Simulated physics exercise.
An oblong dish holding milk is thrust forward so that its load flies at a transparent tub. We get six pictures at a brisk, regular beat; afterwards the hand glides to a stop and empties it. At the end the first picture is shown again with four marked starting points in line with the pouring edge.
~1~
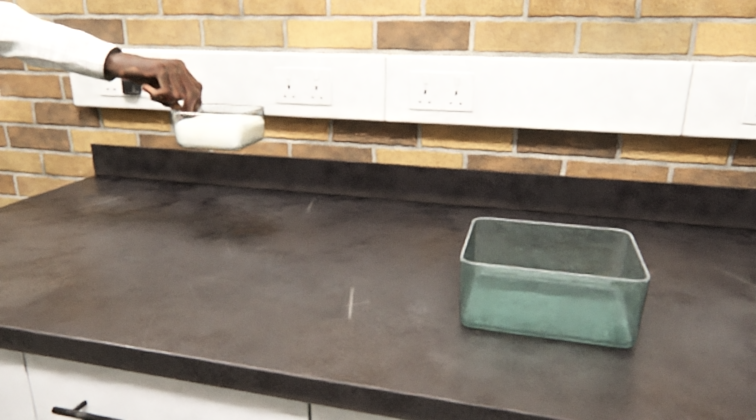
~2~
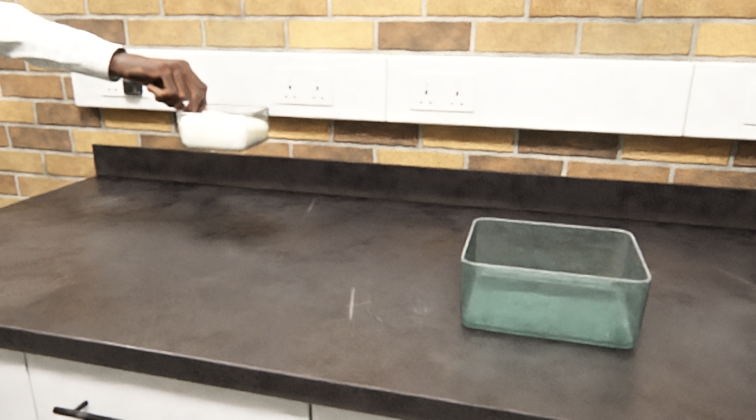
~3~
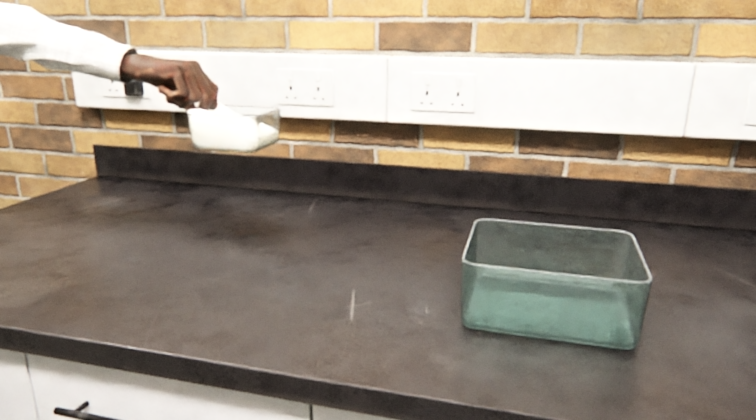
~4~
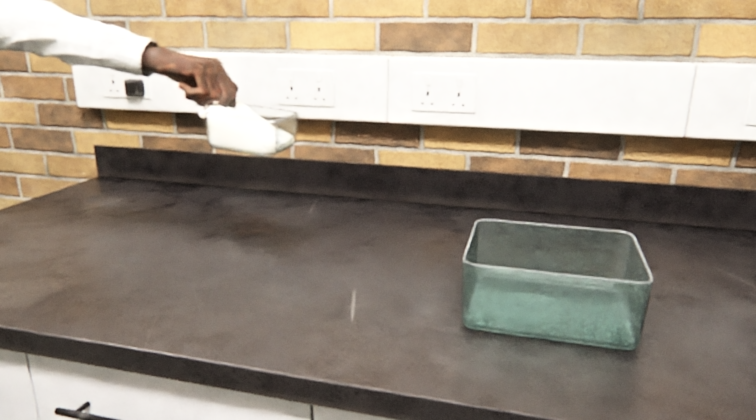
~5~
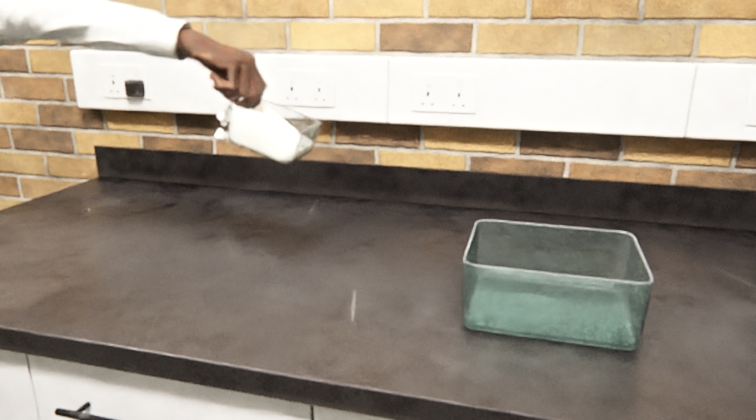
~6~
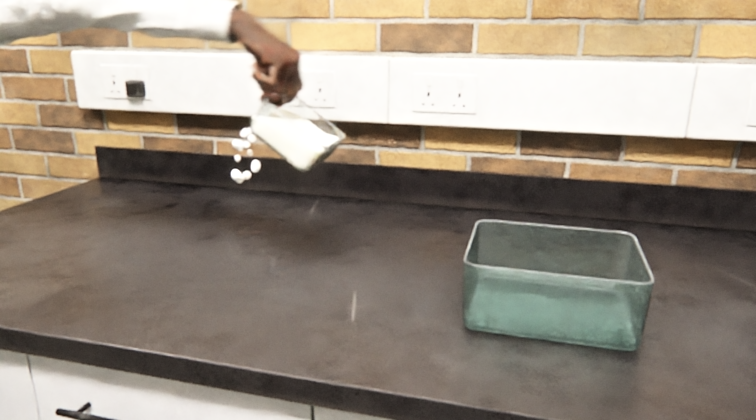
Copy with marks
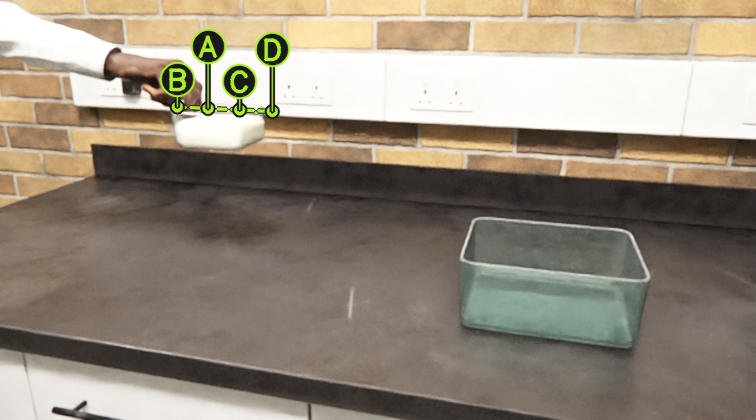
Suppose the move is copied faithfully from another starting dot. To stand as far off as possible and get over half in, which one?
It is D.
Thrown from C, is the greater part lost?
Yes, that goes wrong.
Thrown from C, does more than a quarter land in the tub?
No.
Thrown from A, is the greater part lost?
Yes, it does.
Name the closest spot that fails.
That would be C.
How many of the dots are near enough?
One.
In lime, A at (208, 108); B at (177, 107); C at (239, 109); D at (272, 111).
If A is chosen, about 0 % lands in the tub, 96 % falls short and 4 % goes beside or beyond.
If B is chosen, about 0 % lands in the tub, 100 % falls short.
If C is chosen, about 11 % lands in the tub, 83 % falls short and 6 % goes beside or beyond.
If D is chosen, about 71 % lands in the tub, 19 % falls short and 11 % goes beside or beyond.
